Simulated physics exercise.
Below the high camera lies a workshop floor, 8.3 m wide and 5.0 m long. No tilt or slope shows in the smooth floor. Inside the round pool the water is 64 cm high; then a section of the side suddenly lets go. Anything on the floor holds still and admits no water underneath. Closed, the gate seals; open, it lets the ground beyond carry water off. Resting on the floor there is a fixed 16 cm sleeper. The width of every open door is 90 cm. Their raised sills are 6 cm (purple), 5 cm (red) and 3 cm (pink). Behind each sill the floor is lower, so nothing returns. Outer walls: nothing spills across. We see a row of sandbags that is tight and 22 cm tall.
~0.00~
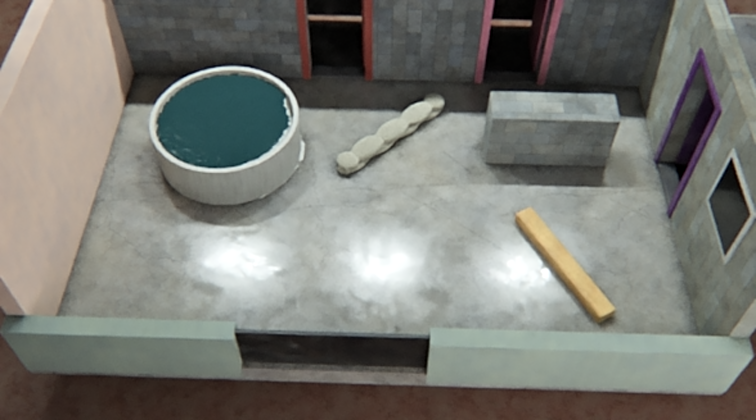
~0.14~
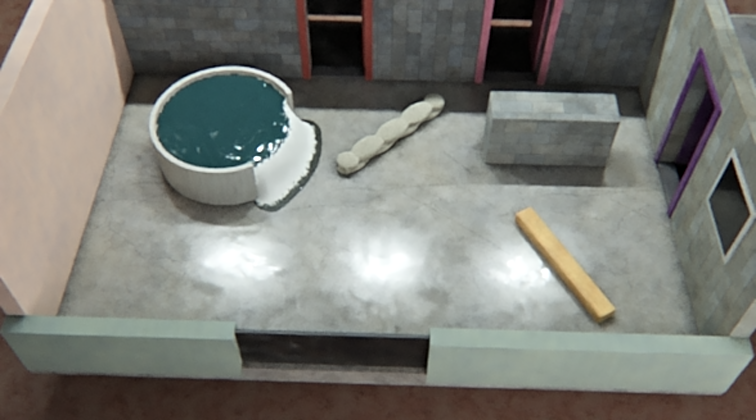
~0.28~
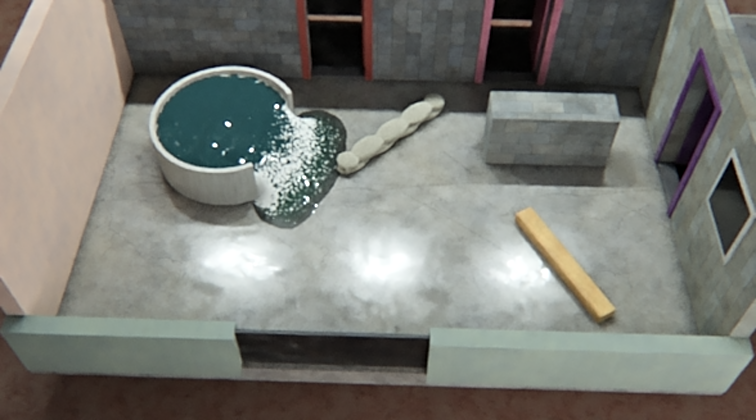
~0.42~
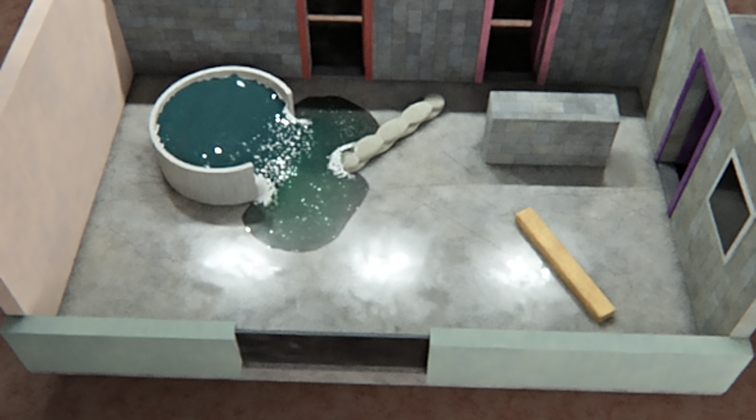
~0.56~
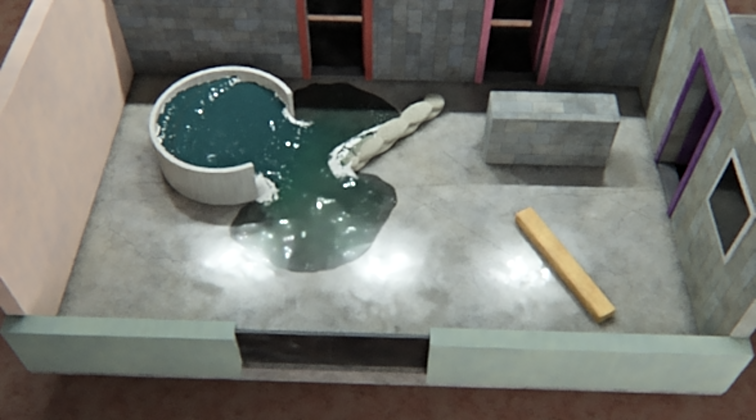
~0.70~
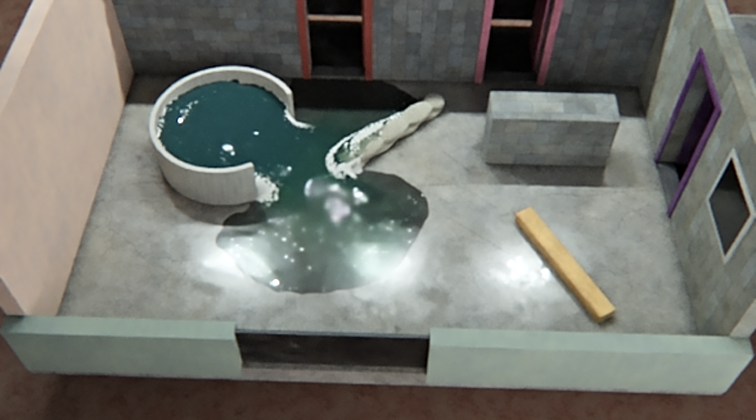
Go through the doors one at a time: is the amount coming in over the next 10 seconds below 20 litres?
Purple door: No, not below; red door: No, not below; pink door: No, not below.
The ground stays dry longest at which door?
Last comes the purple one.
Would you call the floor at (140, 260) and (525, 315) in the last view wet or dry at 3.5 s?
Not yet touched, then awash.
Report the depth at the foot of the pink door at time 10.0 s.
Close to 7.5 cm of depth.
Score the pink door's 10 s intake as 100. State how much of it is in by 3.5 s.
Fraction in by then: Around 5 per cent.
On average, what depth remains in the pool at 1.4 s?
About 34 cm.
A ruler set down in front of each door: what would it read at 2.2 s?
In cm: Purple 0, red 10, pink 5.
After 1.4 s water covers 35 % of the floor and is deepest (38 cm) near (334, 169); purple door not reached, red door 5 cm at the sill, 1 L in, pink door not reached.
After 2.2 s water covers 50 % of the floor and is deepest (28 cm) near (396, 87); purple door not reached, red door 10 cm at the sill, 5 L in, pink door 5 cm at the sill, 0 L in.
After 3.5 s water covers 65 % of the floor and is deepest (26 cm) near (707, 365); purple door 10 cm at the sill, 0 L in, red door 10 cm at the sill, 25 L in, pink door 5 cm at the sill, 3 L in.
After 6.0 s water covers 80 % of the floor and is deepest (14 cm) near (640, 94); purple door 10 cm at the sill, 41 L in, red door 7 cm at the sill, 51 L in, pink door 3 cm at the sill, 5 L in.
After 10.0 s water covers 95 % of the floor and is deepest (9 cm) near (479, 173); purple door 5 cm at the sill, 54 L in, red door 4 cm at the sill, 56 L in, pink door 7 cm at the sill, 43 L in.
